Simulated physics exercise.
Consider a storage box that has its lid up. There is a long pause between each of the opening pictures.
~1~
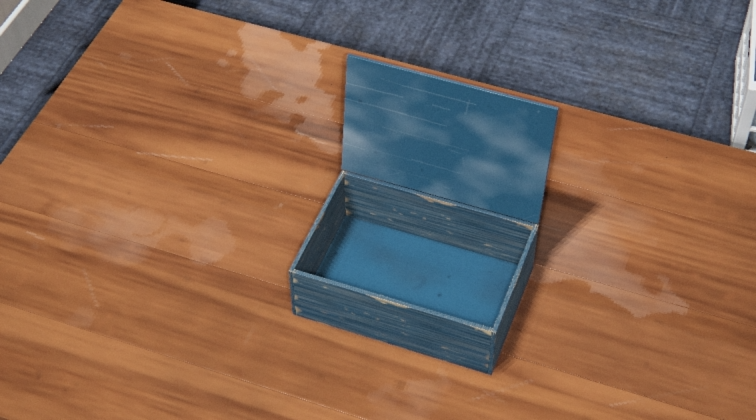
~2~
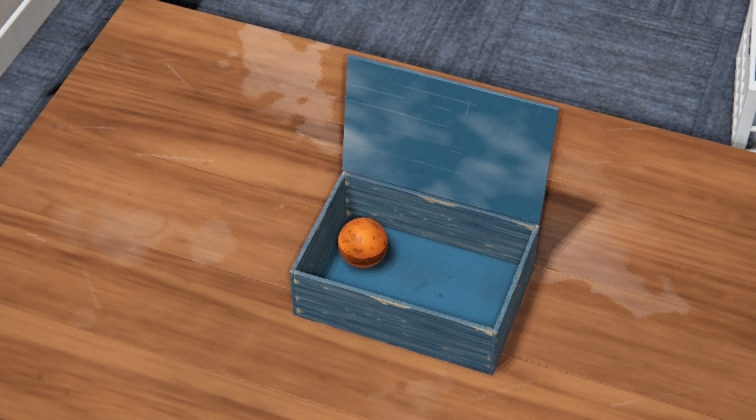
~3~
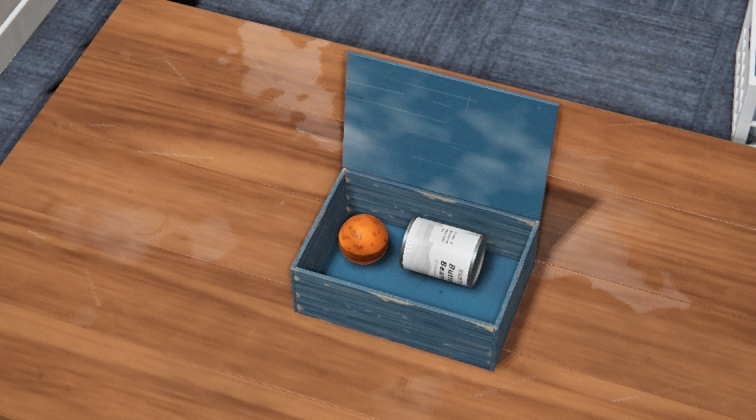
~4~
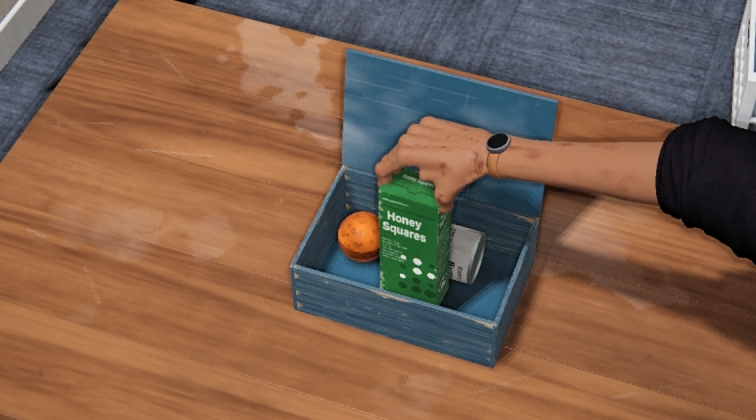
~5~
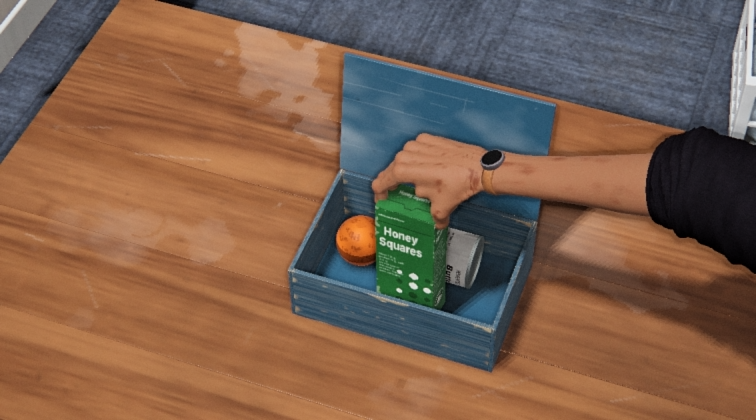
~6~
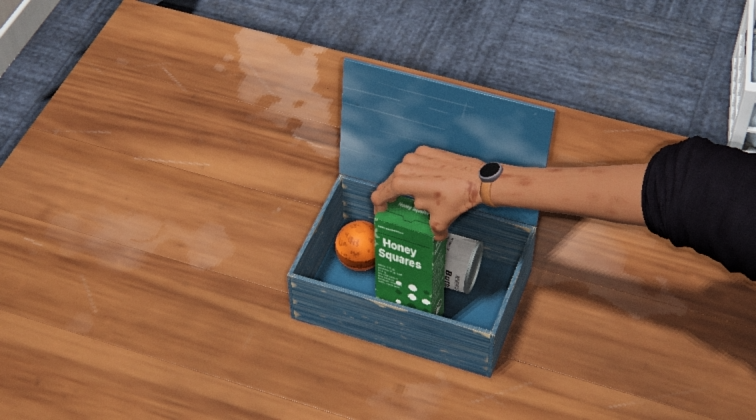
An open blue wooden box with its lid raised sits on a worn wooden table above grey-blue carpet, seen from above at an angle. Inside the empty box an orange ball-like object appears at the left, then a white labelled tin lies to its right. A hand with a dark watch, reaching from the right, lowers a green Honey Squares carton slightly between them, while the view shifts faintly.
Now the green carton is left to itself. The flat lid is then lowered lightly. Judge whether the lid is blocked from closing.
I expect the lid to remain raised.
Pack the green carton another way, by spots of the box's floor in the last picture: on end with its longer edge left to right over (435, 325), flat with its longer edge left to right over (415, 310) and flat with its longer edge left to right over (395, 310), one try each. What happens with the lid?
Try one: Not closed. Try two: Closed. Try three: Closed.
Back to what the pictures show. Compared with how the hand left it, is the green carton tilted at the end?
Observation: It keeps the set orientation.
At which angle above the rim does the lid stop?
It comes to about 50°.
Then, 1.10 s past the last view, lid starting down.
Then, 1.50 s past the last view, lid 65° above the rim.
Then, 2.80 s past the last view, lid 49° above the rim.
Finally, lid 49° above the rim; all 3 still in place. Final places as the last picture's camera would see them, green carton near (410, 267).
